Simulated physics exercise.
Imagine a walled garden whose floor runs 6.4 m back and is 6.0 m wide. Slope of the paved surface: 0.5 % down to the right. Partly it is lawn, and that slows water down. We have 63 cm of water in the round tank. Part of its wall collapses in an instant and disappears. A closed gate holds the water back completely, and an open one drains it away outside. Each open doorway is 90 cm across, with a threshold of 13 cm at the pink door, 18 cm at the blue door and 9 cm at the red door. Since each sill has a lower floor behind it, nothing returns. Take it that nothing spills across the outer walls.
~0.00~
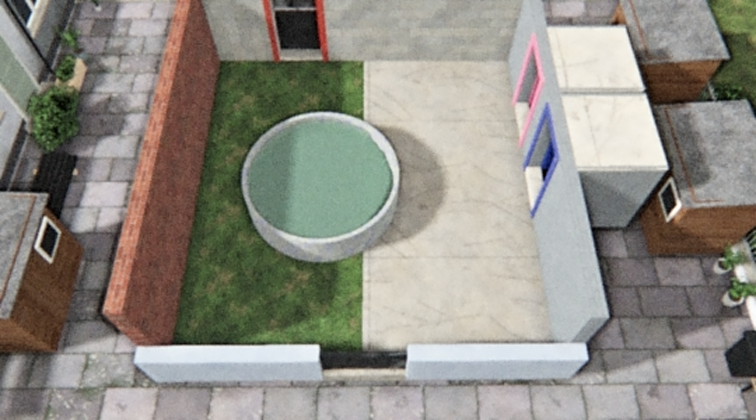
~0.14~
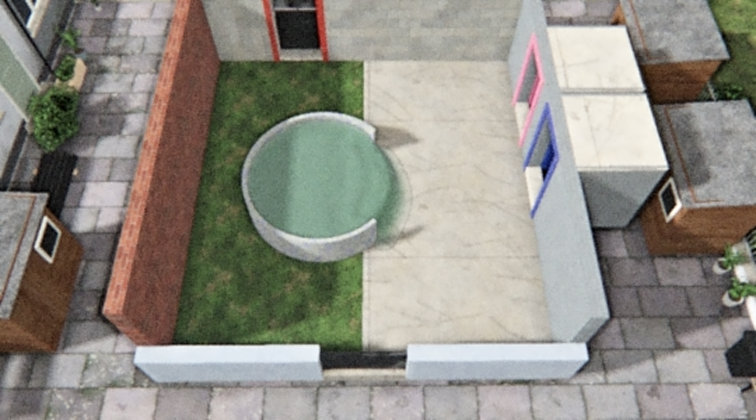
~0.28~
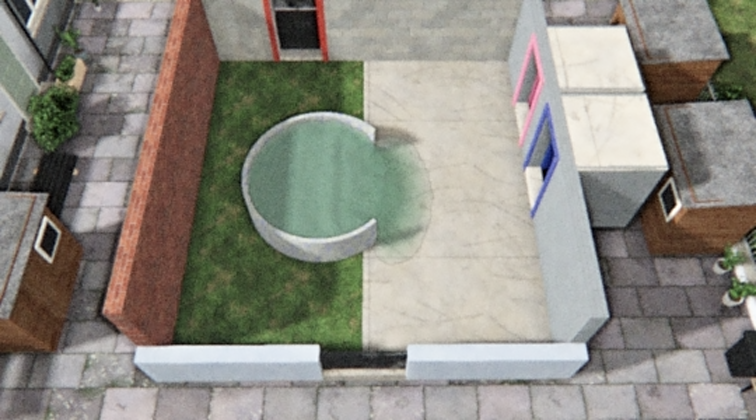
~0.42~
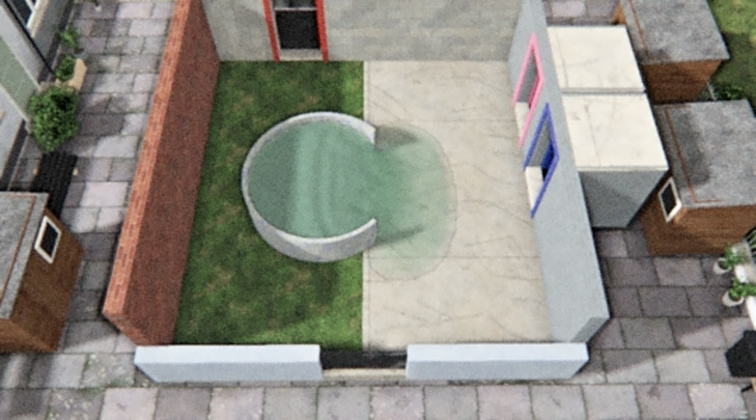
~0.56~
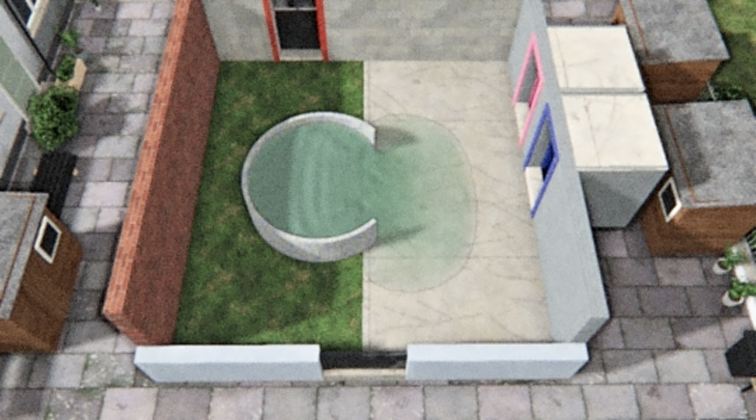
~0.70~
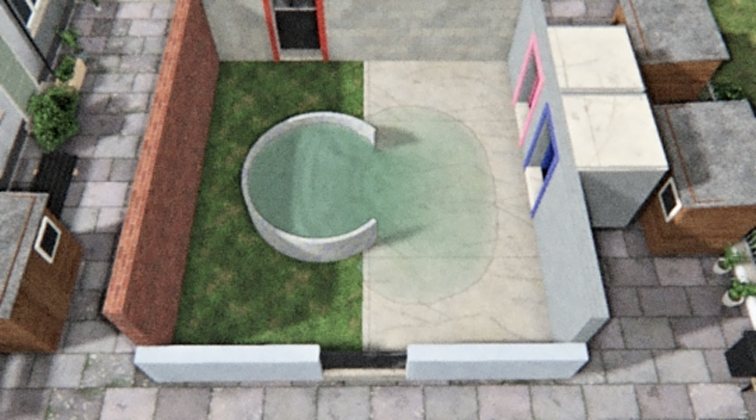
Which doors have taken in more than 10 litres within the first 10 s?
Door by door: The pink door has; the blue door has; the red door has not.
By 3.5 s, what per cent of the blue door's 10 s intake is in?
Fraction in by then: Around 95 per cent.
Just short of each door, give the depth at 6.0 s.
Door by door in centimetres: Pink shows 14, blue shows 14, red shows 7.
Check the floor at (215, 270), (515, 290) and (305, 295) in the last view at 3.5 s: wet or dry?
Going through the three points: Not yet touched, then awash, then not yet touched.
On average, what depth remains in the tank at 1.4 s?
About 39 centimetres on average.
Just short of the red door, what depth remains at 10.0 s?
I'd say close to 9.5 cm.
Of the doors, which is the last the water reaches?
That would be the red one.
After 1.4 s water covers 45 % of the floor and is deepest (34 cm) near (529, 228); pink door 23 cm at the sill, 1 L in, blue door 35 cm at the sill, 2 L in, red door not reached.
After 2.2 s water covers 40 % of the floor and is deepest (35 cm) near (549, 358); pink door 26 cm at the sill, 33 L in, blue door 35 cm at the sill, 79 L in, red door not reached.
After 3.5 s water covers 50 % of the floor and is deepest (29 cm) near (504, 63); pink door 19 cm at the sill, 78 L in, blue door 23 cm at the sill, 151 L in, red door not reached.
After 6.0 s water covers 90 % of the floor and is deepest (16 cm) near (495, 63); pink door 14 cm at the sill, 88 L in, blue door 14 cm at the sill, 159 L in, red door 7 cm at the sill, 0 L in.
After 10.0 s water covers 100 % of the floor and is deepest (14 cm) near (200, 186); pink door 9 cm at the sill, 89 L in, blue door 9 cm at the sill, 159 L in, red door 9 cm at the sill, 0 L in.
